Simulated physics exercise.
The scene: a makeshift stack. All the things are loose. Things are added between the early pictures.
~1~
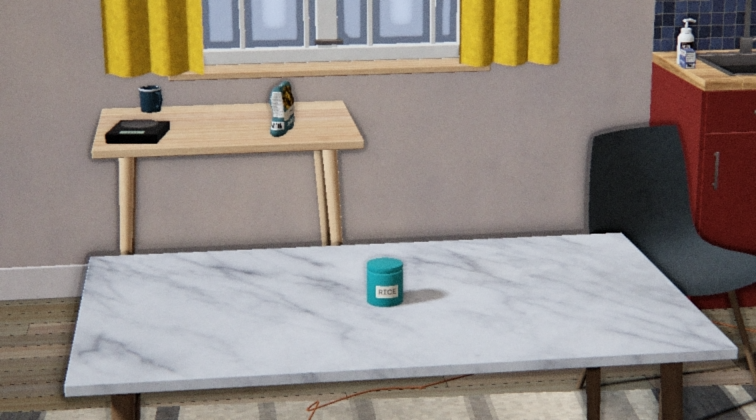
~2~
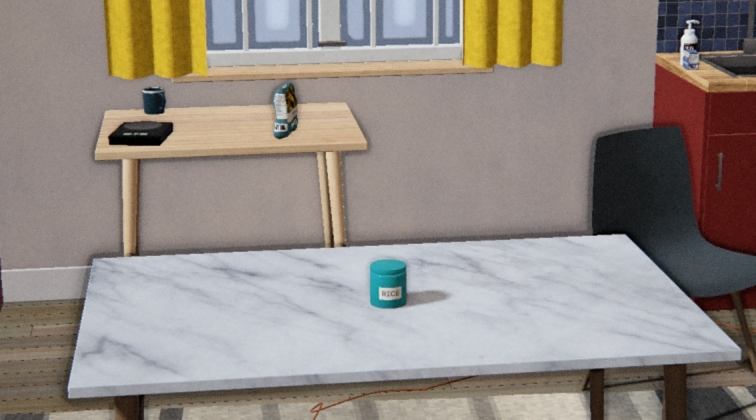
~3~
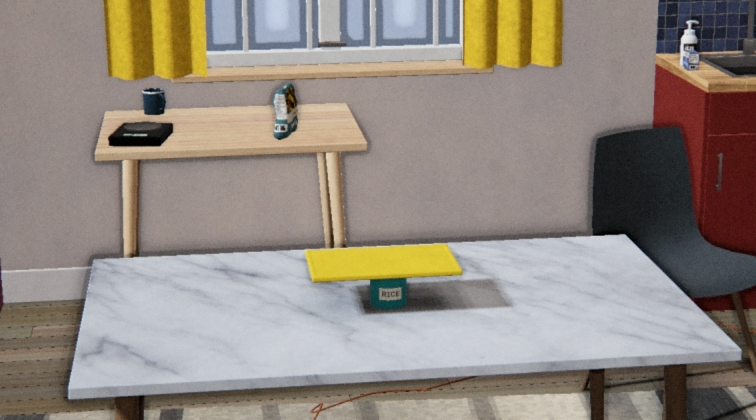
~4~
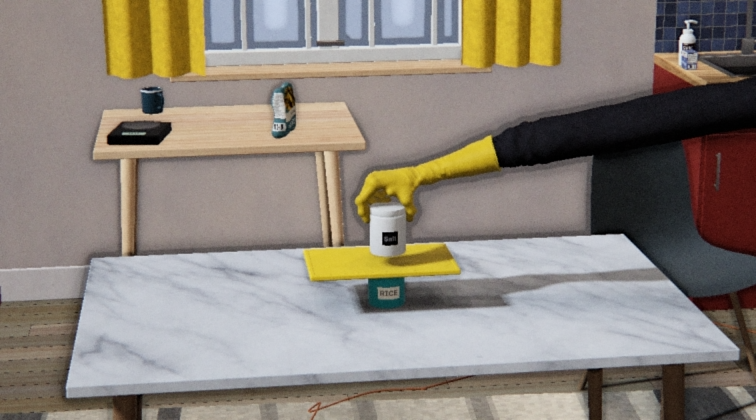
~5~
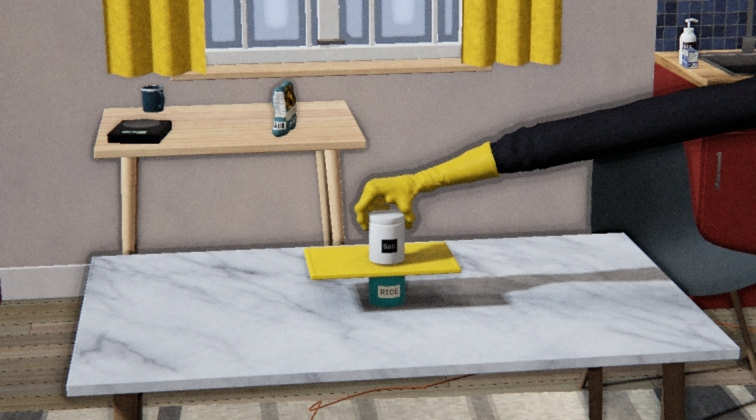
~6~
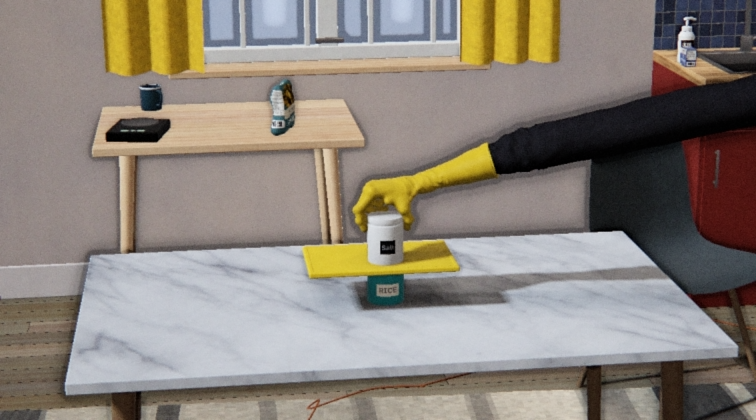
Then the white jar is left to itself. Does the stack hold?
Here the stack keeps its balance.
Then, 0.30 s after the last picture, nothing has stirred.
Then, 0.70 s after the last picture, white jar resting near (385, 238).
At rest, all 3 in place. Seen from the same camera at the end, white jar near (385, 238). The stack holds.
